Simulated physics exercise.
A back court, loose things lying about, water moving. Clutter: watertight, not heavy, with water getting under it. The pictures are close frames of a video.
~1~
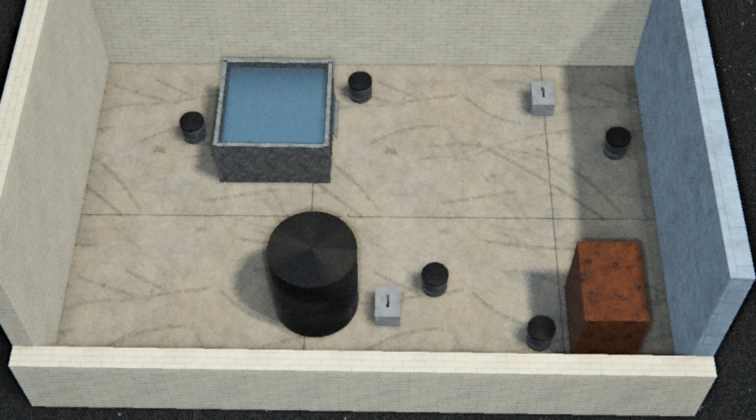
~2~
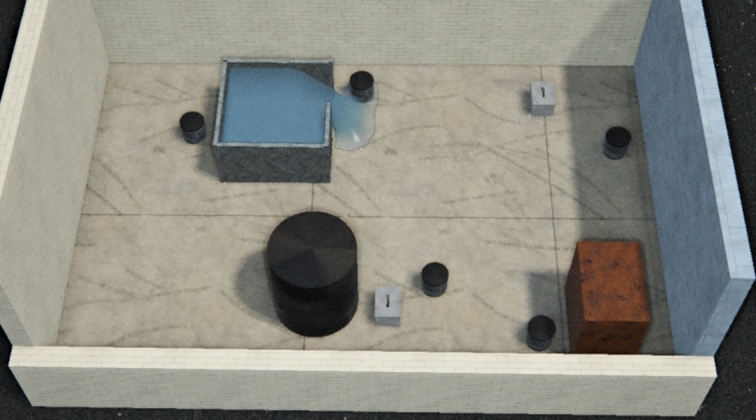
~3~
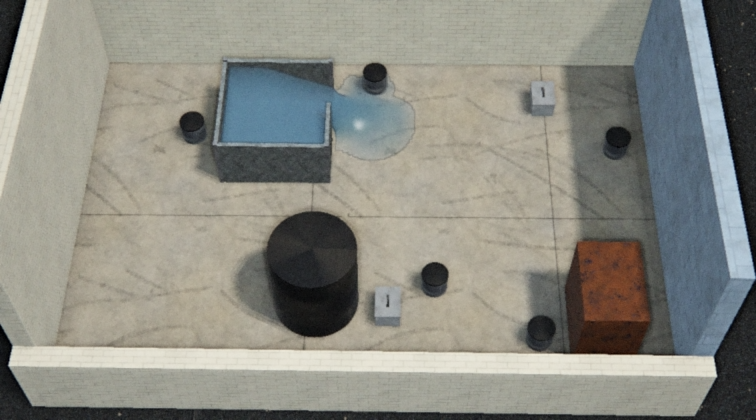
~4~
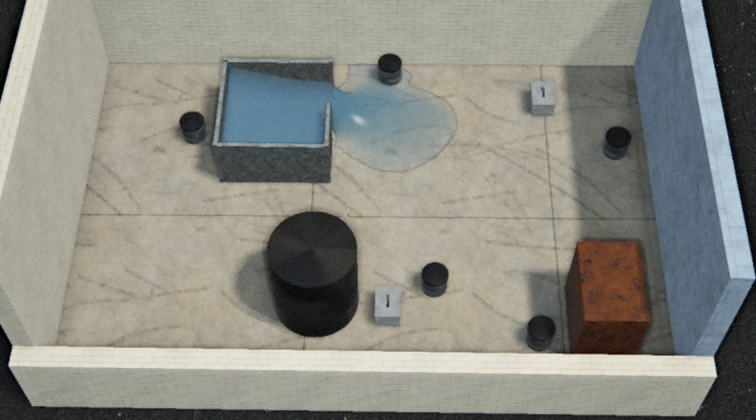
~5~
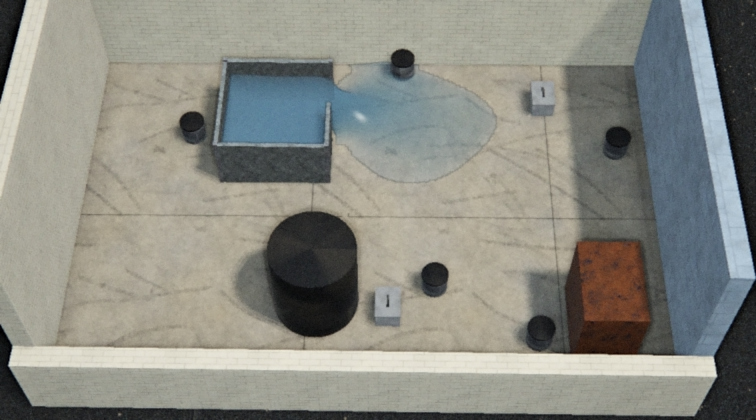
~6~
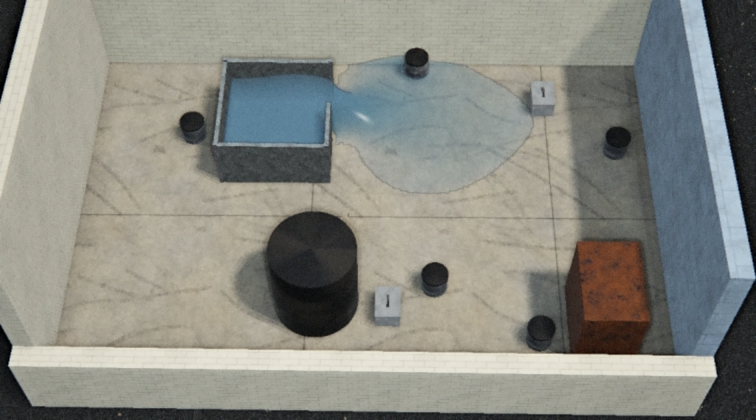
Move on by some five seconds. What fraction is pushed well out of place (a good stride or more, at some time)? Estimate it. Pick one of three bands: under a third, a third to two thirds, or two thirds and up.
A third to two thirds.
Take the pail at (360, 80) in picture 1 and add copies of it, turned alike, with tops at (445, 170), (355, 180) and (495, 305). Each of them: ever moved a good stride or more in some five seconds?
Result by item: Gets dislodged / stays where it is / gets dislodged.
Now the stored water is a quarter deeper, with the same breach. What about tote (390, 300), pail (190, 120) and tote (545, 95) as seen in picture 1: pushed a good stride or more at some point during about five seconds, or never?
Note, listed order: Didn't cover it / didn't cover it / covered it.
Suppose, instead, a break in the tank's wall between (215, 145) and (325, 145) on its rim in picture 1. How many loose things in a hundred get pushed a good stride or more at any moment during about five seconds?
Near 30 in a hundred.
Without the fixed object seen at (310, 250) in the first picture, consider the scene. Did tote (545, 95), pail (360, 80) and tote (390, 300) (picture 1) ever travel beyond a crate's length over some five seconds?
So, in sequence: Did travel that far, then did travel that far, then did not travel far.
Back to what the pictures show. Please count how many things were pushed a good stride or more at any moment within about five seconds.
My tally gives 4.
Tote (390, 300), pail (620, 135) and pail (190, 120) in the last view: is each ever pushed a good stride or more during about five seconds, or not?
First under that distance, second displaced that much, third under that distance.
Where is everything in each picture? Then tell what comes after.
In the first picture, a pail at (360, 80) rests on the ground; a tote at (543, 93) rests on the ground; 0 of 7 have shifted.
In the second picture, a pail at (362, 80), on the bottom; a tote at (543, 93) rests on the ground; 0 of 7 have shifted.
In the third picture, a pail at (375, 72) rests on the ground, close to its start; a tote at (543, 93) rests on the ground; 1 of 7 have shifted.
In the fourth picture, a pail at (390, 62) rests on the ground, a stride from its start; a tote at (543, 93), on the bottom; 1 of 7 have shifted.
In the fifth picture, a pail at (403, 58) rests on the ground, a stride from its start; a tote at (543, 93) rests on the ground; 1 of 7 have shifted.
In the sixth picture, a pail at (417, 57) floats, a stride from its start; a tote at (543, 93), on the bottom; 1 of 7 have shifted.
A moment on, 1 of 7 are well off their spots; 1 afloat.
Next, 2 of 7 are well off their spots; 3 afloat.
Later, 3 of 7 are well off their spots; 2 afloat.
In the end, 4 of 7 are well off their spots, and 4 have been at some point; 3 afloat.
